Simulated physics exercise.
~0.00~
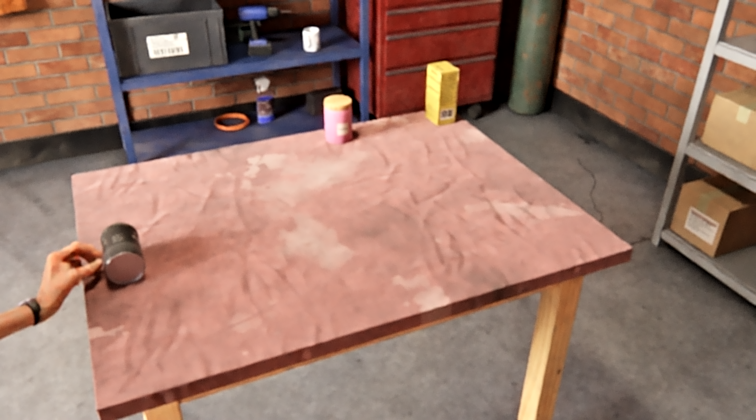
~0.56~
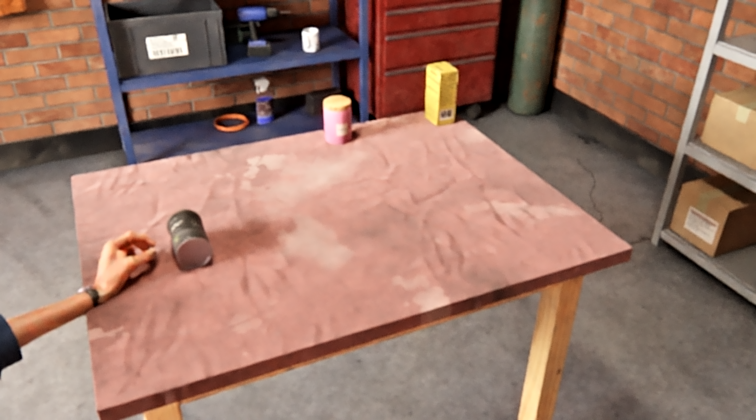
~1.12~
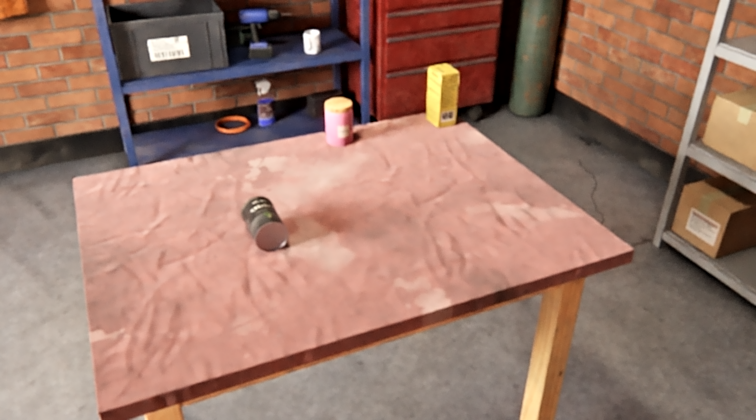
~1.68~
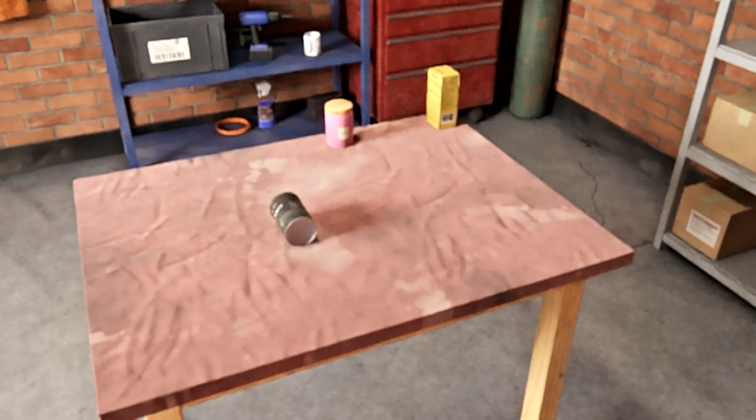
A hand at the left sent a black tin lying on its side across a cloth-covered table, then let go and drew back. The tin moved right and ended near the middle, still on the table, while the pink jar and yellow carton stayed put.
